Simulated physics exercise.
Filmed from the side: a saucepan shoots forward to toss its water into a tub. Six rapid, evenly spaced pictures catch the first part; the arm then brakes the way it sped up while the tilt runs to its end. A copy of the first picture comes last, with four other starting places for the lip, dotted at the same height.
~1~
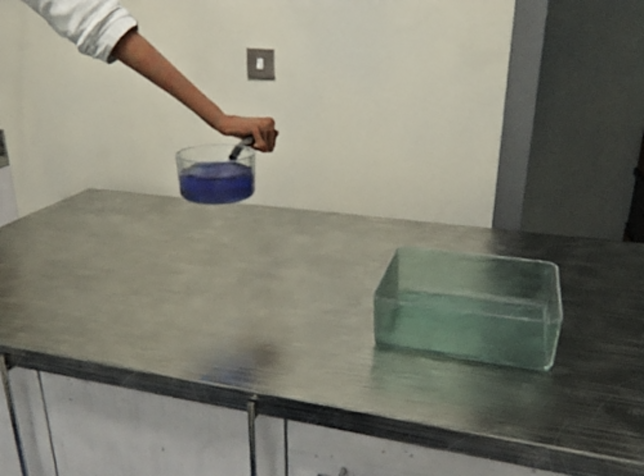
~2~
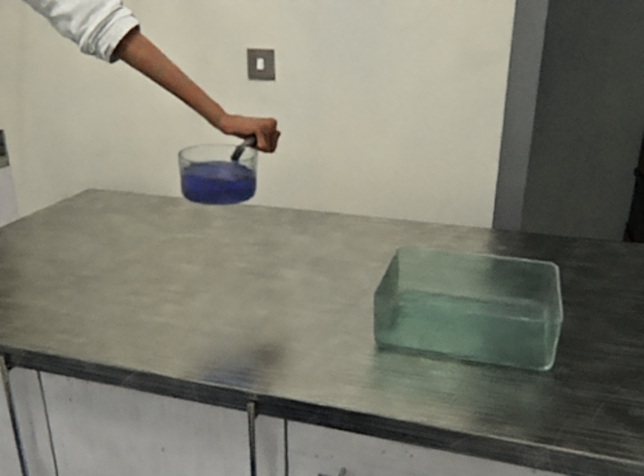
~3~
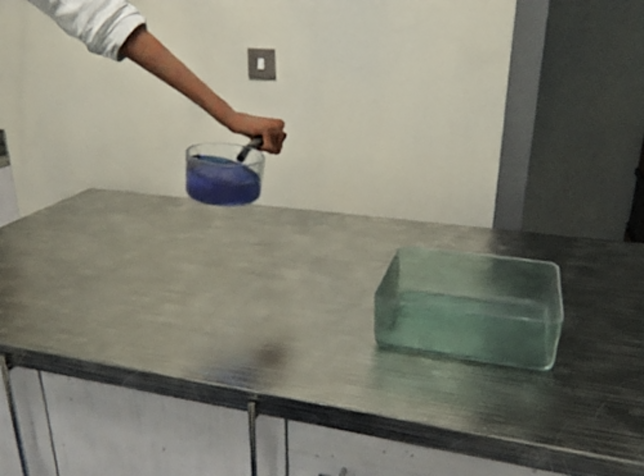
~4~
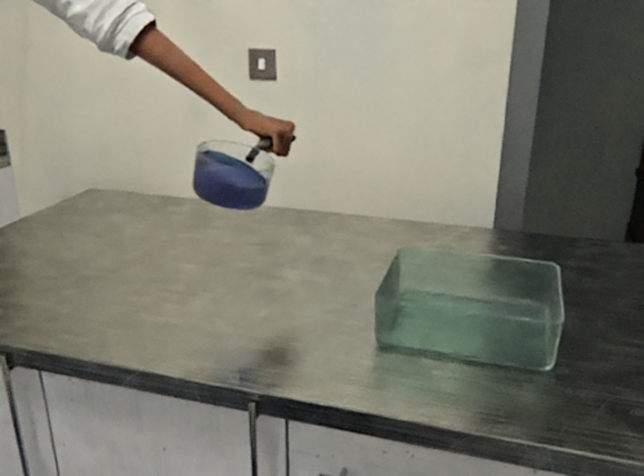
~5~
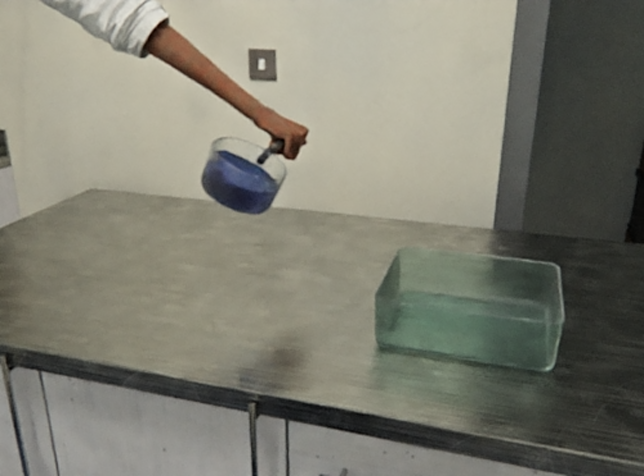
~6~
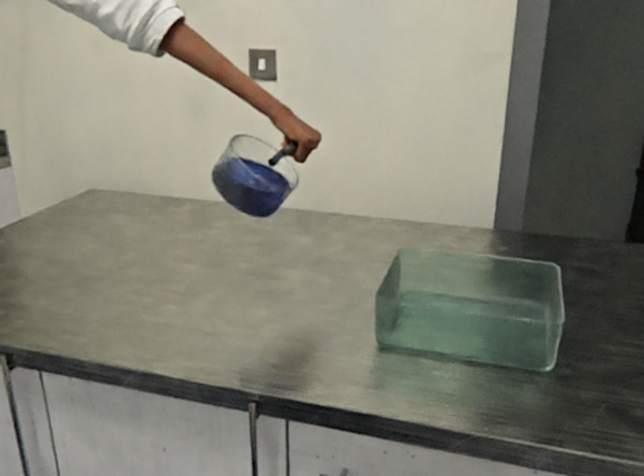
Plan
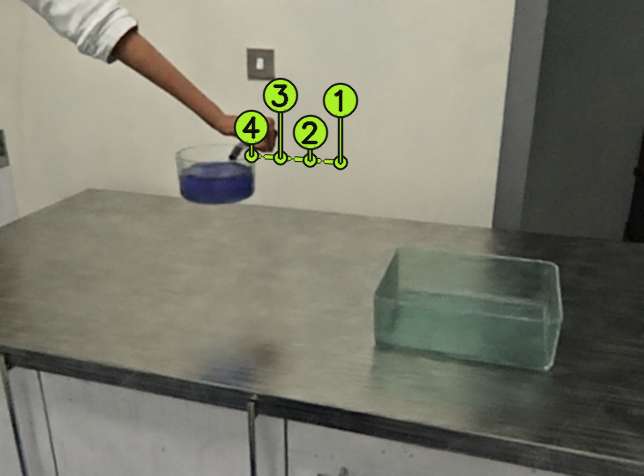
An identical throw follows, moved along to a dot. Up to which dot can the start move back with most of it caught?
3 will do.
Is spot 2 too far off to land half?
No.
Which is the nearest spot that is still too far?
It is 4.
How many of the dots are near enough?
Three of the four.
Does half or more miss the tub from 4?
Yes, that goes wrong.
On the marked copy, 1 at (340, 162); 2 at (310, 160); 3 at (280, 157); 4 at (251, 155).
For spot 1, about 77 % lands in the tub, 2 % falls short and 22 % goes beside or beyond.
For spot 2, about 80 % lands in the tub, 5 % falls short and 15 % goes beside or beyond.
For spot 3, about 64 % lands in the tub, 24 % falls short and 11 % goes beside or beyond.
For spot 4, about 23 % lands in the tub, 73 % falls short and 4 % goes beside or beyond.
